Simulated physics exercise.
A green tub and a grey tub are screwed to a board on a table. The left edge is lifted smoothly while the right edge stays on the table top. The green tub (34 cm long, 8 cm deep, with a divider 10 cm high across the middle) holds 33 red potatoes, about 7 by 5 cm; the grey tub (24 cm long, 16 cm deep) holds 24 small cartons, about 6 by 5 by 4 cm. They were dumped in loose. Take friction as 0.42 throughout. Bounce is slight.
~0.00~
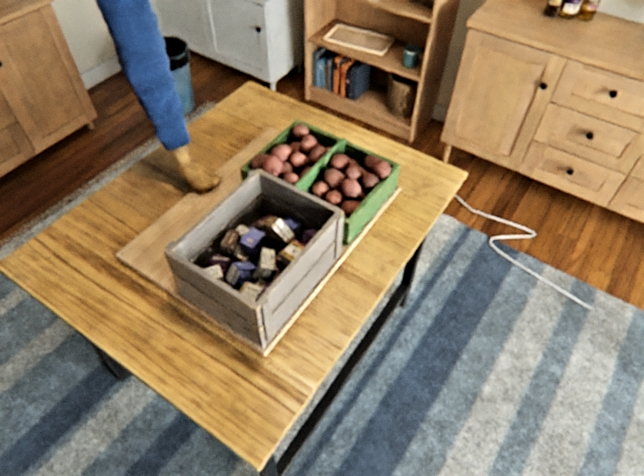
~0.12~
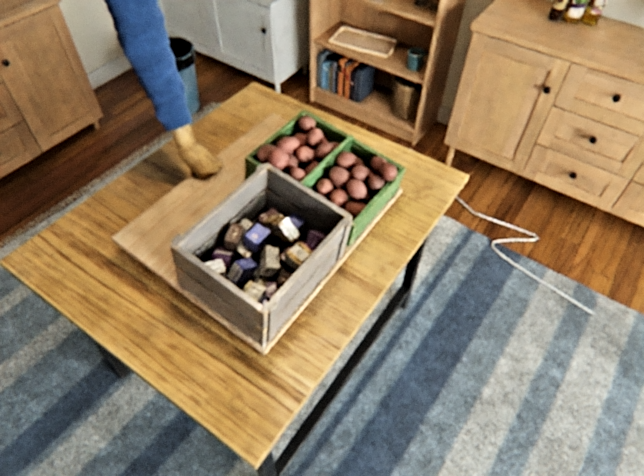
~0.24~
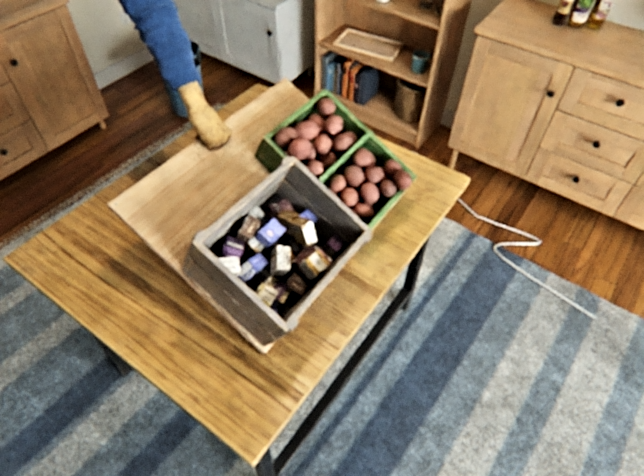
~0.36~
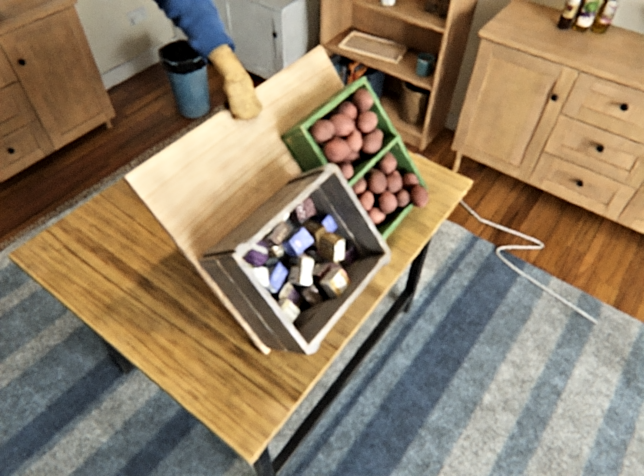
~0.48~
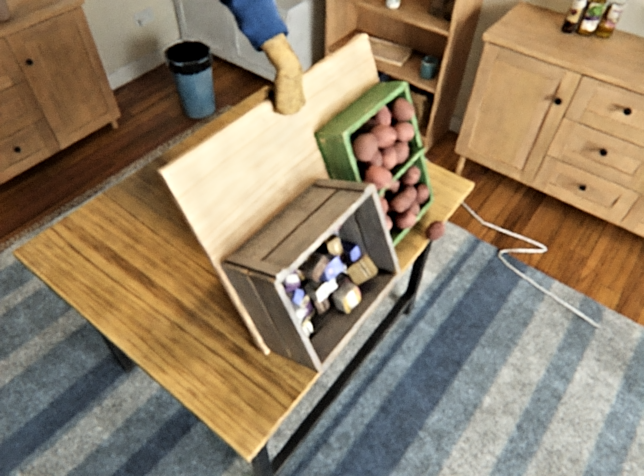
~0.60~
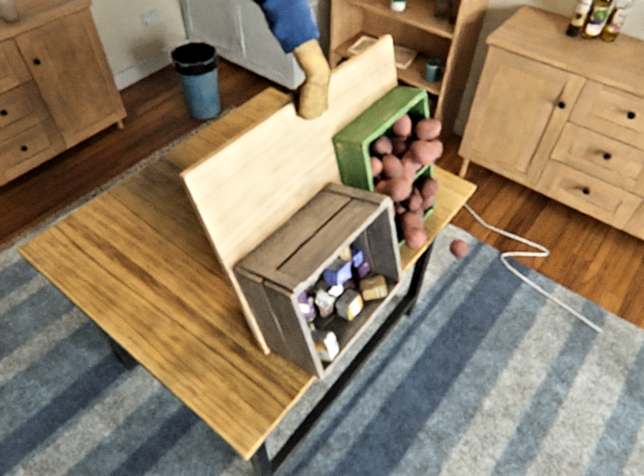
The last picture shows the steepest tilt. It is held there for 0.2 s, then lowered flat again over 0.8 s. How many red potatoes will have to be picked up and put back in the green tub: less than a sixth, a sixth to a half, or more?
Out of the green tub go a sixth to a half of the red potatoes.
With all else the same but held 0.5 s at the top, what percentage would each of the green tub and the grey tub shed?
In that case green tub 30, grey tub 0 per cent.
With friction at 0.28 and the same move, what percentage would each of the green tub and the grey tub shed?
In that case green tub 30, grey tub 0 per cent.
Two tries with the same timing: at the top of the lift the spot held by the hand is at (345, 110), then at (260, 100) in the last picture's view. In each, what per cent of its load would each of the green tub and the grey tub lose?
Green tub 70 then 10, grey tub 10 then 0 per cent.
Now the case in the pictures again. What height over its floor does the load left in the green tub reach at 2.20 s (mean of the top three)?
About 10 cm.
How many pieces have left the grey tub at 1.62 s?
Out by then, roughly: Grey tub 1.
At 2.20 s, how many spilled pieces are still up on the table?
About 0.
After 0.86 s, tilt 72°; green tub 23 in, 10 out and grey tub 24 in, 0 out.
After 1.18 s, tilt 39°; green tub 22 in, 11 out and grey tub 23 in, 1 out.
After 1.62 s, tilt 0°; green tub 22 in, 11 out and grey tub 23 in, 1 out.
Final count (at 2.20 s), green tub 22 in, 11 out and grey tub 23 in, 1 out. Asked share, 11 of 33, 33 per cent.
